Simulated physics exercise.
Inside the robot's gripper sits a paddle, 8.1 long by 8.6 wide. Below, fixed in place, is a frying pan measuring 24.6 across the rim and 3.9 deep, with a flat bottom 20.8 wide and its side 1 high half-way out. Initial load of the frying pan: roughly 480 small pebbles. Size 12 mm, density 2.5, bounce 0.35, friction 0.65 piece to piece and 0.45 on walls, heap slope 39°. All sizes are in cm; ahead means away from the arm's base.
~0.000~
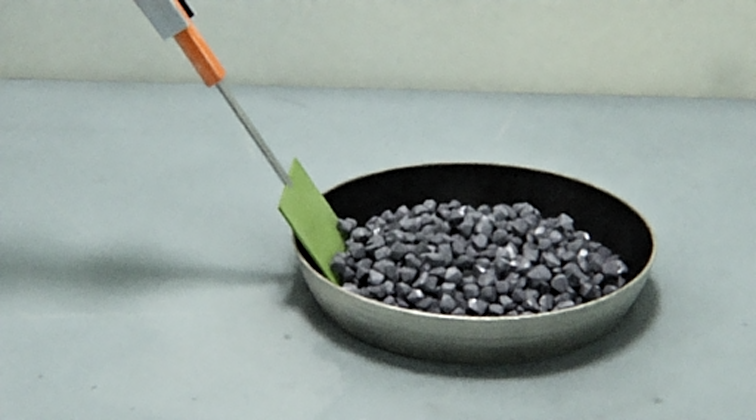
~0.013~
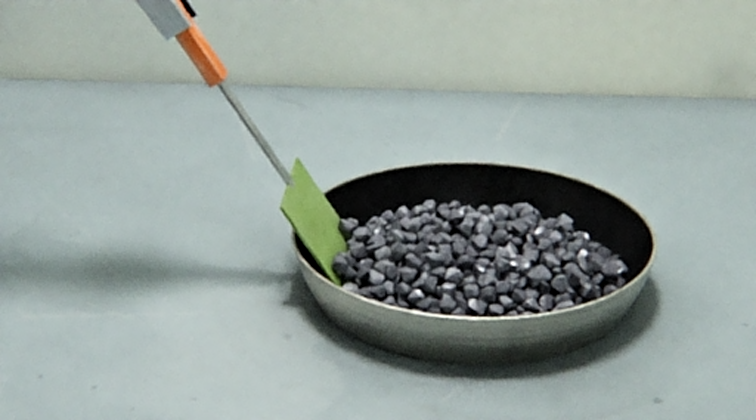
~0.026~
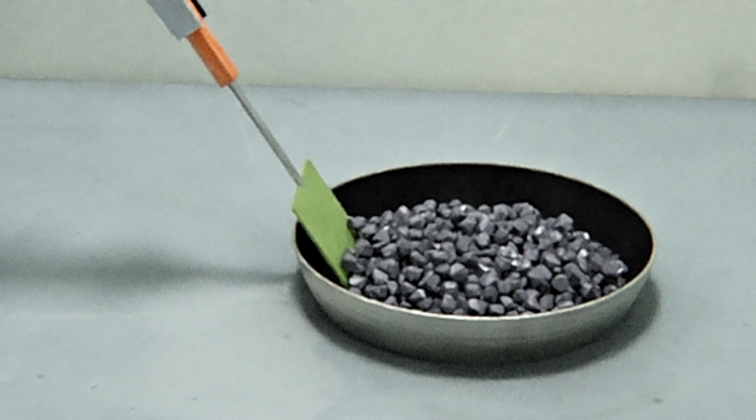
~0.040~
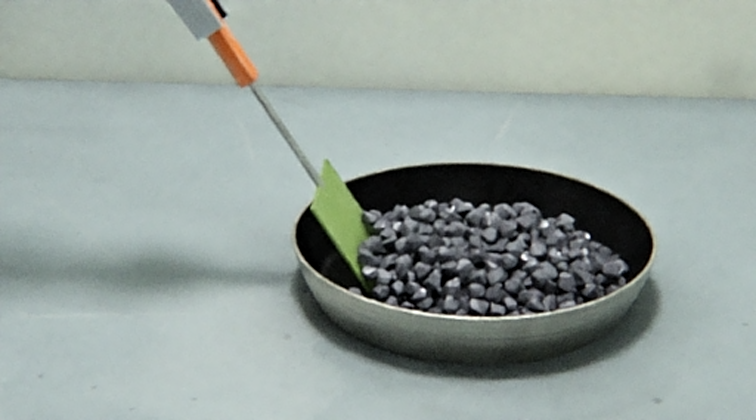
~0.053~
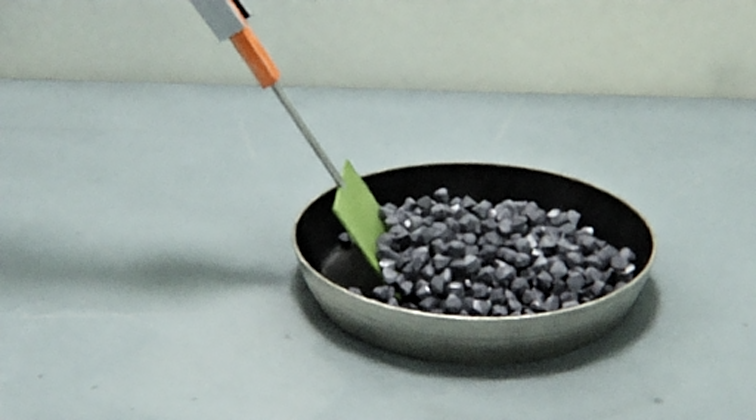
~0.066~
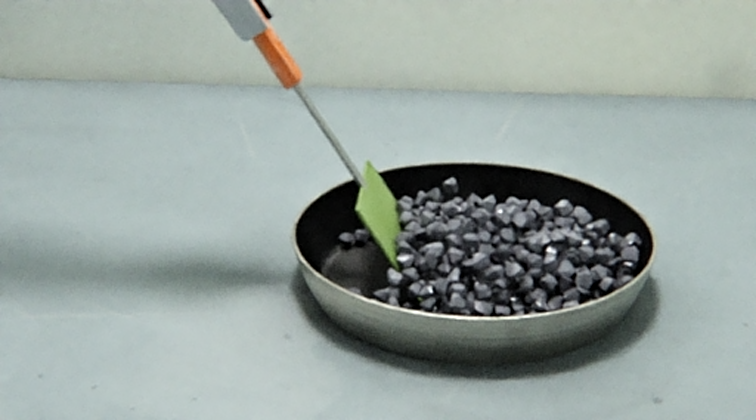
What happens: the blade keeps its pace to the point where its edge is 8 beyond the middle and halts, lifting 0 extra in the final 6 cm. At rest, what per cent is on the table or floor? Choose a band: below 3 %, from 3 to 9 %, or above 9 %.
That share falls above 9 %.
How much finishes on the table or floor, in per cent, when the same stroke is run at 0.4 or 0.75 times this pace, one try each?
Some 5 and 20 per cent.
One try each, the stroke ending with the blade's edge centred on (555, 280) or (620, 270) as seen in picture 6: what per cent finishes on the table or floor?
First try about 15 percent, second about 45 percent.
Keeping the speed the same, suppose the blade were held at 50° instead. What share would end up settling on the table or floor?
My guess is close to 25 per cent.
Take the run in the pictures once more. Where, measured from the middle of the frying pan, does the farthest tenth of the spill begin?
I reckon it's some 30 centimetres.
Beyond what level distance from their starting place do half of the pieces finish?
Near 6 cm, measured level.
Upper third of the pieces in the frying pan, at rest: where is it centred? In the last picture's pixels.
Look near (593, 249).
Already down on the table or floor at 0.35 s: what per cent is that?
About 25 per cent.
By 0.10 s, sloping 58°, highest piece 7 above the table; 485 in the frying pan.
By 0.13 s, sloping 58°, highest piece 7 above the table; 483 in the frying pan, 2 on the blade or in flight.
By 0.35 s, sloping 58°, highest piece 7 above the table; 342 in the frying pan, 118 on the table or floor, 25 on the blade or in flight.
By 1.40 s, sloping 58°, highest piece 5 above the table; 342 in the frying pan, 143 on the table or floor.
Final count, 342 in the frying pan, 143 on the table or floor. That is 29 % on the table or floor.
